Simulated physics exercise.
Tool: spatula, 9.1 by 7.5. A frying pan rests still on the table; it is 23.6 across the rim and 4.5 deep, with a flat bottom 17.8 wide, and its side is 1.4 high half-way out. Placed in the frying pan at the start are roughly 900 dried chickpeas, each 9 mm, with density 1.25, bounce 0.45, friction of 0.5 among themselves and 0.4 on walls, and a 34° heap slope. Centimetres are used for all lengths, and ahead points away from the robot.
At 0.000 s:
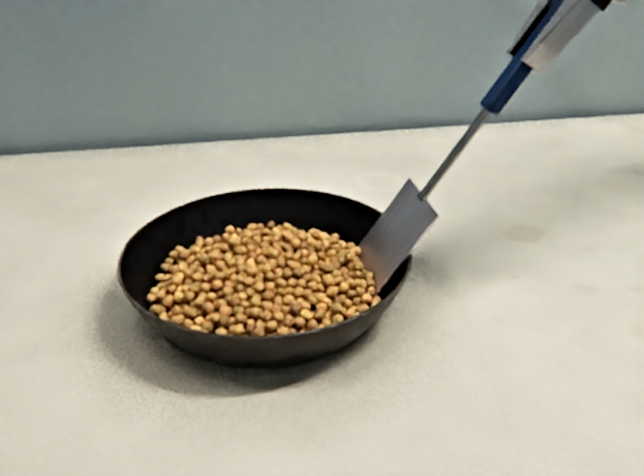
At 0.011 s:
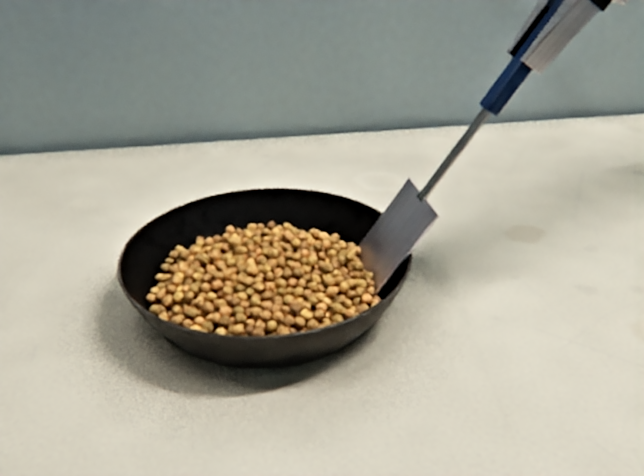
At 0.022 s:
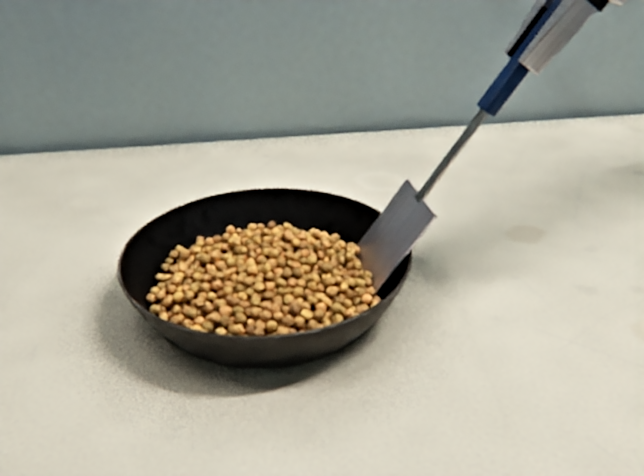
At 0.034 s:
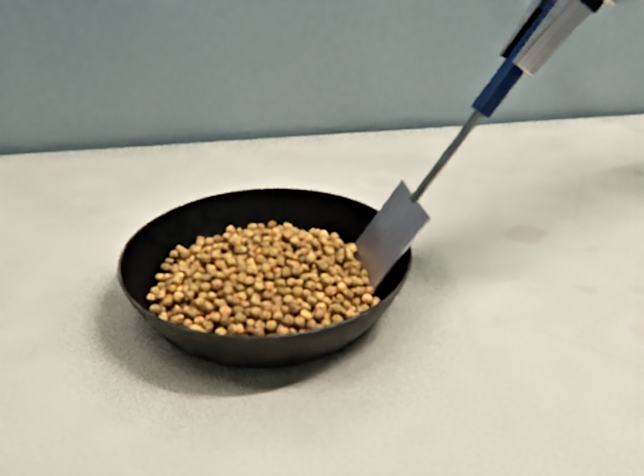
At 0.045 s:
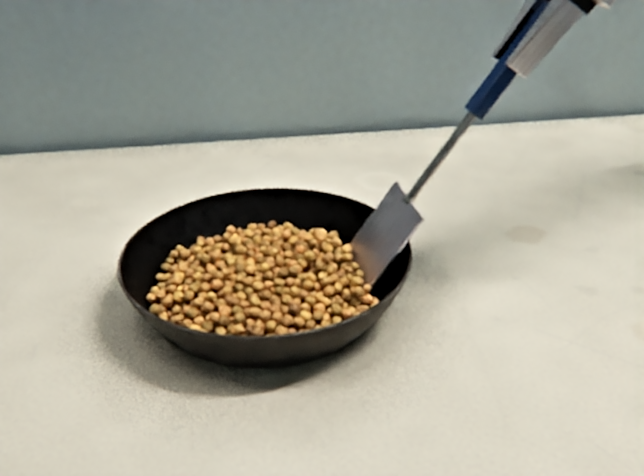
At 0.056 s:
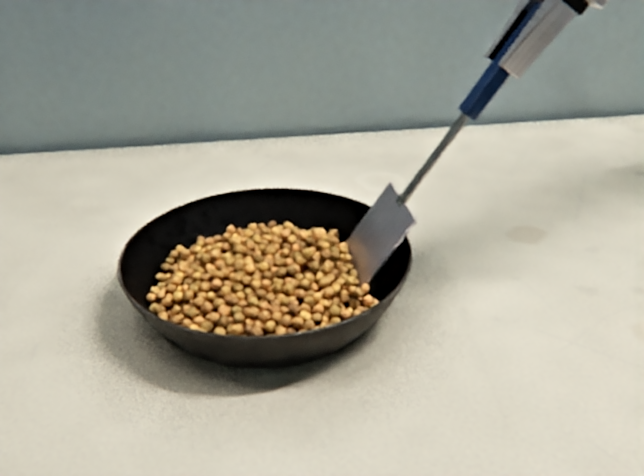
A grey spatula with a thin metal shaft and a blue and silver holder, entering from the upper right, slides slightly left inside the pan's right edge, barely nudging the nearest chickpeas. The round black frying pan, heaped with tan-brown dried chickpeas, stays still left of centre. The pale tabletop before a blue-grey wall is seen from slightly above by an unmoving camera.
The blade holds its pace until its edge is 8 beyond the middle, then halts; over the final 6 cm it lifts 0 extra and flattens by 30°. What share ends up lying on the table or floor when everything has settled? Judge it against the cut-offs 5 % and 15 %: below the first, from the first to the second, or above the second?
Below 5 %.
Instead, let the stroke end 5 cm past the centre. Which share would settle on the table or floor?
Close to 0 per cent would end on the table or floor.
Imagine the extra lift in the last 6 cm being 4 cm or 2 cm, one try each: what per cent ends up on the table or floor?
Near 5 and 0 percent respectively.
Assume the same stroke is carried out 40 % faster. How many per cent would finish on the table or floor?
It would be roughly 5 percent.
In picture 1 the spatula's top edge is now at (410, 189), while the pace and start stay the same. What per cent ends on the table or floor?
I'd estimate around 0 per cent.
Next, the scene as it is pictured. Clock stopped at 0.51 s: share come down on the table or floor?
Around 2 percent.
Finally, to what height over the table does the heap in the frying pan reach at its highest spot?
Roughly 6.0 centimetres.
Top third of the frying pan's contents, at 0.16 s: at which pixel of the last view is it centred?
It sits at about (247, 269).
After 0.16 s, sloping 56°, highest piece 5 above the table; 900 in the frying pan.
After 0.26 s, sloping 45°, highest piece 5 above the table; 900 in the frying pan.
After 0.51 s, sloping 26°, highest piece 6 above the table; 888 in the frying pan, 11 on the table or floor, 1 on the blade or in flight.
After 1.56 s, sloping 26°, highest piece 6 above the table; 888 in the frying pan, 12 on the table or floor.
In the end, 888 in the frying pan, 12 on the table or floor. That is 1 % on the table or floor.
